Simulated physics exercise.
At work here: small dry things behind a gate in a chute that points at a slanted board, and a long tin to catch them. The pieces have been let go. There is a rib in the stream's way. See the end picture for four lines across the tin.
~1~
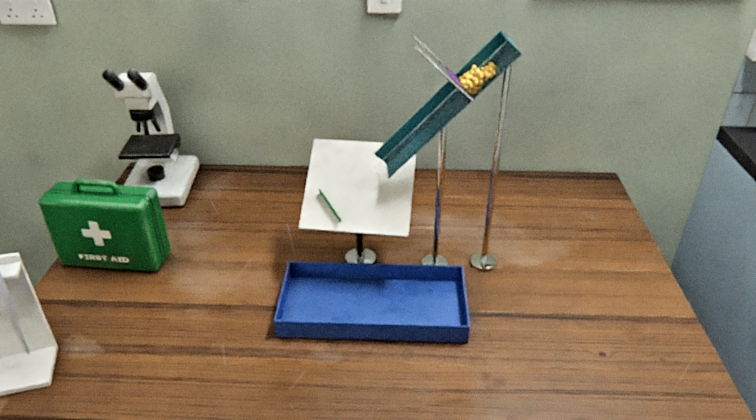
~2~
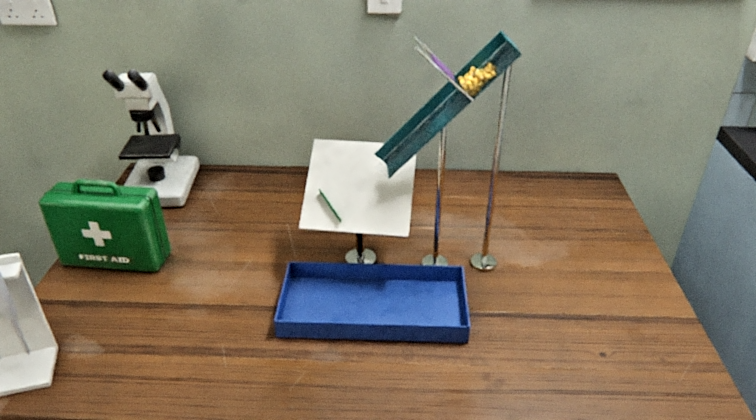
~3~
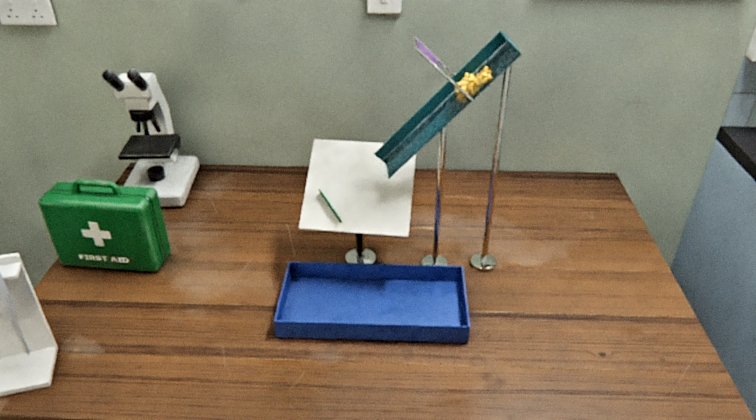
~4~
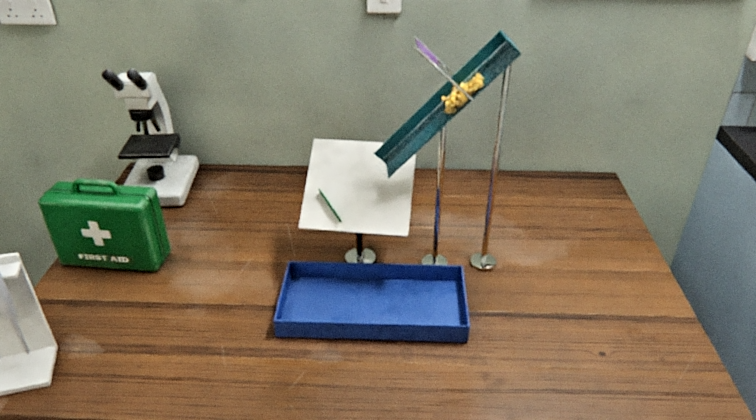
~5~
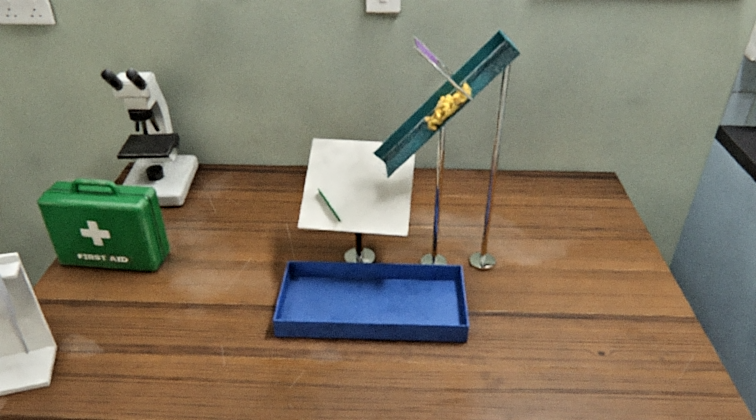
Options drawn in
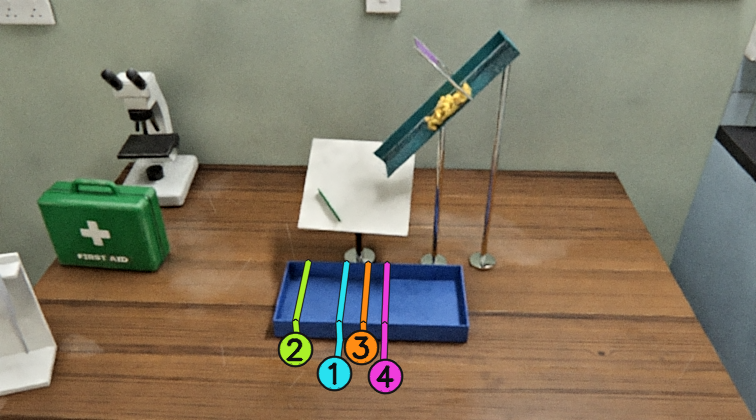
The video shows yellow puffed balls held behind a gate in a sloping green chute above a white tilted board and an empty blue tray; the gate lifts, and the balls slide down leftward in a cluster partway along the chute.
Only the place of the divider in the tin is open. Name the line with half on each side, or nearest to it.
The answer is line 1.
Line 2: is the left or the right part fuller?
Right.
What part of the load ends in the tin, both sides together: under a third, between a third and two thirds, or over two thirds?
Over two thirds.
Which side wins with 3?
Left.
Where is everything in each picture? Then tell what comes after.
Load behind the gate (476, 77), puffed corn balls; lip of the chute (388, 171), sloping fairly steeply, in the first frame.
Middle of the board (359, 186), tilted fairly steeply; middle of its low edge (353, 232); of its high edge (365, 142), in the second frame.
Front corners of the tin (275, 321) and (469, 326), empty; front of the load (459, 98), in the third frame.
Middle of the load (461, 91); its front (447, 111), roughly a quarter of the way to the lip; rib from (319, 188) to (340, 219), in the fourth frame.
Middle of the load (446, 104); its front (430, 127), roughly half of the way to the lip, in the fifth frame.
On the marked copy, line 1 crosses the front rim at (339, 322); line 2 crosses the front rim at (295, 321); line 3 crosses the front rim at (363, 323); line 4 crosses the front rim at (384, 323).
If 1 is chosen, of what is caught, roughly half on the left of the divider, roughly half on the right.
If 2 is chosen, of what is caught, about a tenth on the left of the divider, almost all on the right.
If 3 is chosen, of what is caught, almost all on the left of the divider, about a tenth on the right.
If 4 is chosen, of what is caught, every piece on the left of the divider, not one piece on the right.
